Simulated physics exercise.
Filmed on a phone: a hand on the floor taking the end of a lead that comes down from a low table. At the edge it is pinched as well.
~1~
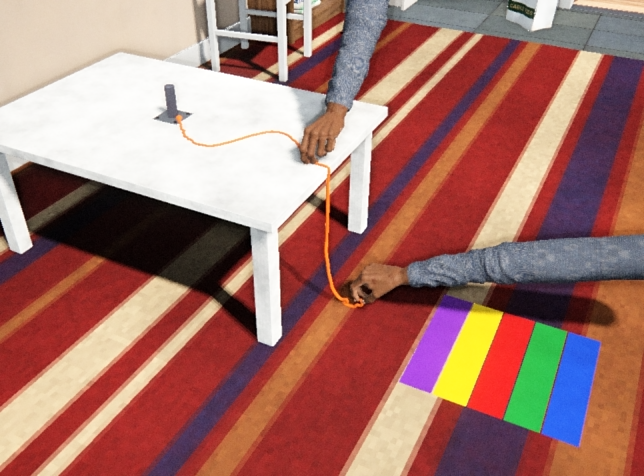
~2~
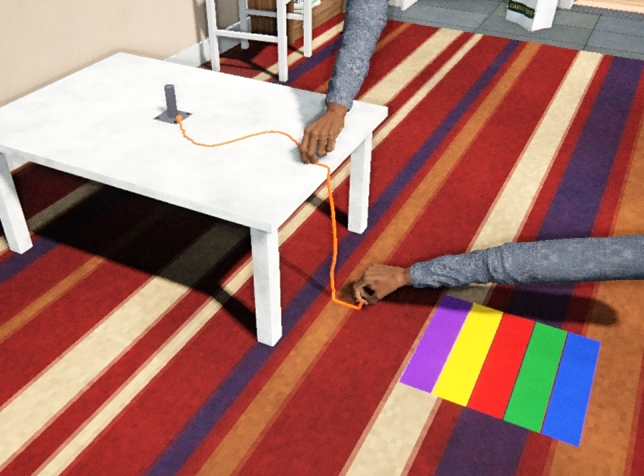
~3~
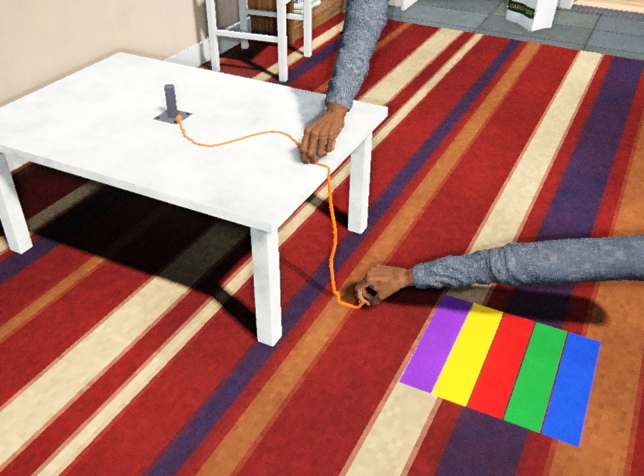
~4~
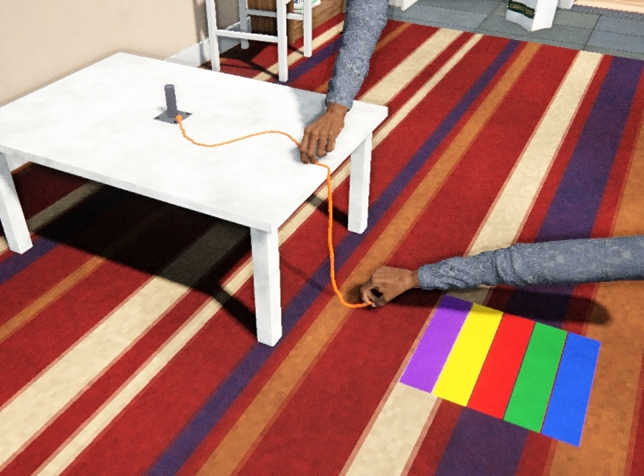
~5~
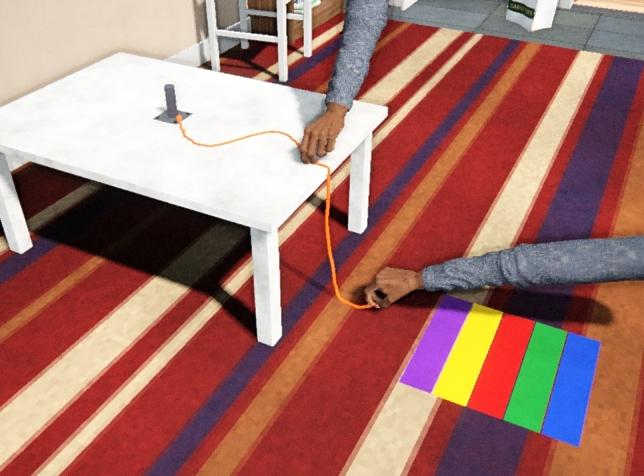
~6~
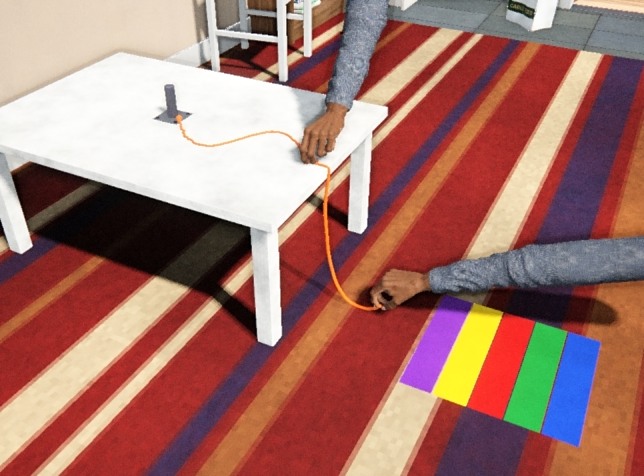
In a room with a striped carpet of red, cream, orange and purple, a fixed view looks down at a low white table on the left. An orange lead runs from a small grey post across the tabletop, pinched at the edge by one hand, and hangs to the floor, left of a purple, yellow, red, green and blue panel. The lower hand draws the lead's end slightly rightward along the carpet, while the upper hand stays still.
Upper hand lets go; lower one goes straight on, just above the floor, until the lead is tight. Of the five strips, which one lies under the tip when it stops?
The green strip.
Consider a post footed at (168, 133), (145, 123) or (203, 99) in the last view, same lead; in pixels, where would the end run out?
The places come out near (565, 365), (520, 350) and (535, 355).
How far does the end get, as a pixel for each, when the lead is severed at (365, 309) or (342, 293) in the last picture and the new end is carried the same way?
First try near (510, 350), second near (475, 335).
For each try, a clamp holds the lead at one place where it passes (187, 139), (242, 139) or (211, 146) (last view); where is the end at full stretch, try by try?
Those spots come out as (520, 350), (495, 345) and (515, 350).
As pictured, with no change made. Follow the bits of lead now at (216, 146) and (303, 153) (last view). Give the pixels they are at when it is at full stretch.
First one close to (249, 138), second close to (352, 183).
Soon after, end near (474, 336); over yellow.
After that, end near (516, 349); over red.
At the stop, end near (541, 358); over green. It halts on the green strip.
